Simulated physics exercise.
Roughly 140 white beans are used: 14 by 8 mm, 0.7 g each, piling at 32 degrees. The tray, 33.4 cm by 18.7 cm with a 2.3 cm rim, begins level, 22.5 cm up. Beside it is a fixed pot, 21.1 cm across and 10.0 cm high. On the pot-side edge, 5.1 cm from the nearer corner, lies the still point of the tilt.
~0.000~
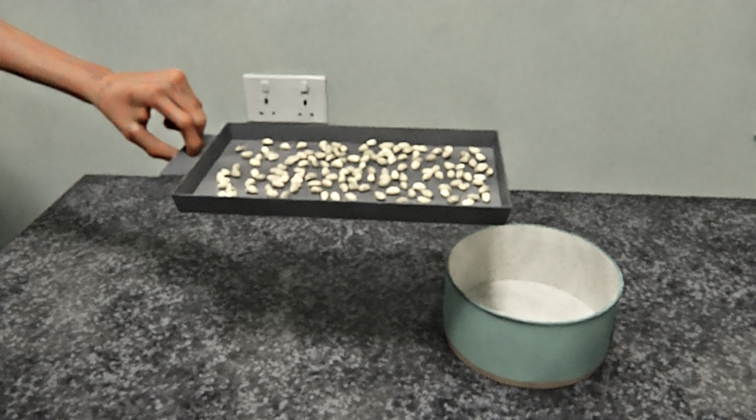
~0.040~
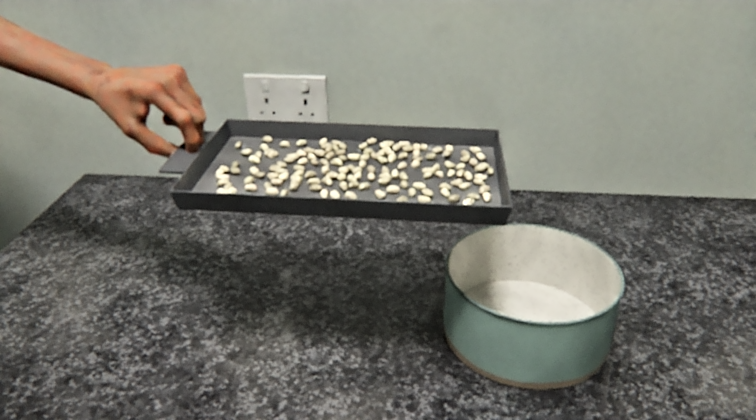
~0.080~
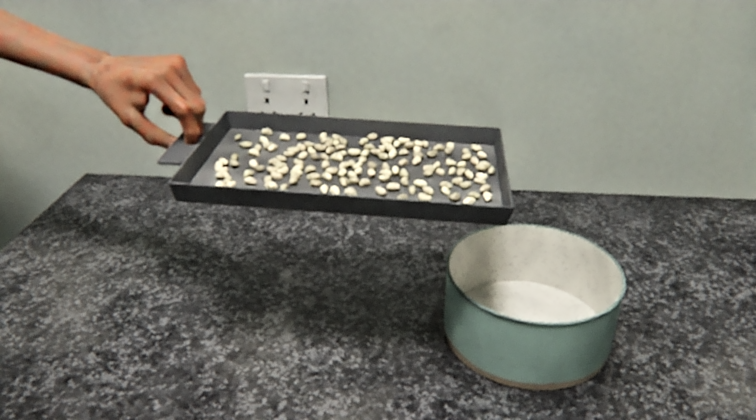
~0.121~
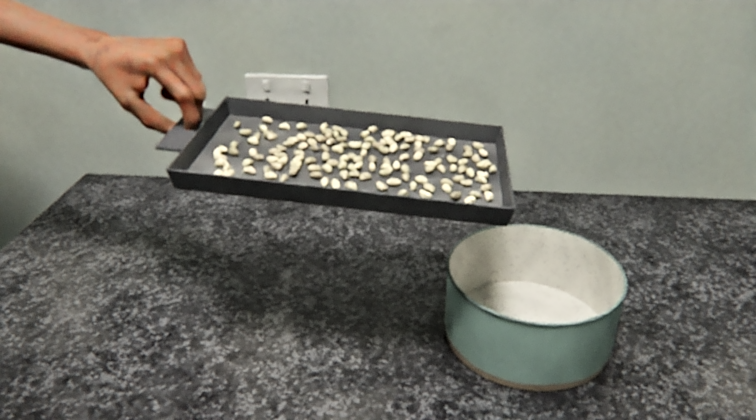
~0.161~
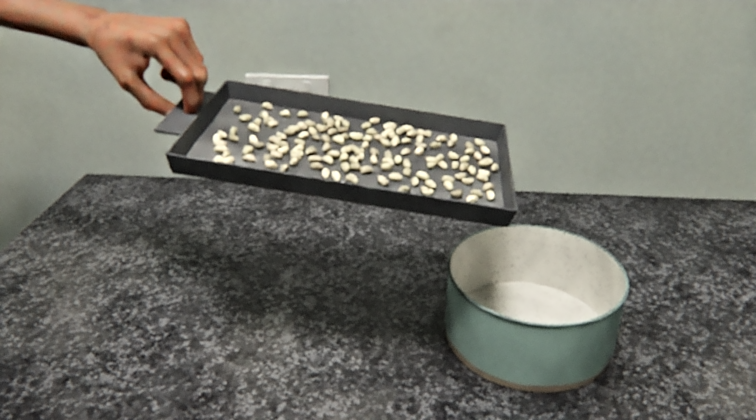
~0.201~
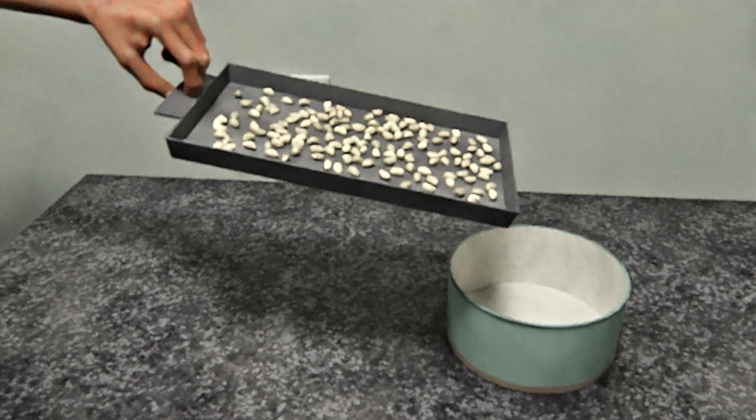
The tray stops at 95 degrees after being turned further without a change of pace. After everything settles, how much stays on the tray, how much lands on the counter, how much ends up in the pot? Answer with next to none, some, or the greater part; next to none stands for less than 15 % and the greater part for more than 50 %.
Tray: Next to none; counter: The greater part; pot: Some.
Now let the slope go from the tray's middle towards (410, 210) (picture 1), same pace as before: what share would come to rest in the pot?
Roughly 0 percent of them.
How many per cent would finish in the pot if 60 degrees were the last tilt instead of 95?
Estimate: Roughly 10 percent.
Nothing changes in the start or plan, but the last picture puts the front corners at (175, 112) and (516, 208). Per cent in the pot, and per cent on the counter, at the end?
Split: Pot = 70, counter = 30.
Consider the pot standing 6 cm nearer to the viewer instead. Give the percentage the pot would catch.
In that case about 95 percent would end up there.
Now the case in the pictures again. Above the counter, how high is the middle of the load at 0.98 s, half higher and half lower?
Around 22 cm up.
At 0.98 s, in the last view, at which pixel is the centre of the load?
Near (534, 216).
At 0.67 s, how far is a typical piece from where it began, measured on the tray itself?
About 12 cm.
After 0.67 s, tilt 51 degrees; the tray holds 100 %, the pot 0 %.
After 0.98 s, tilt 78 degrees; the tray holds 60 %, the pot 5 %.
After 1.40 s, tilt 95 degrees; the tray holds 10 %, the pot 30 %.
At rest (3.1 s), tray 5 %, counter 60 %, pot 35 %.
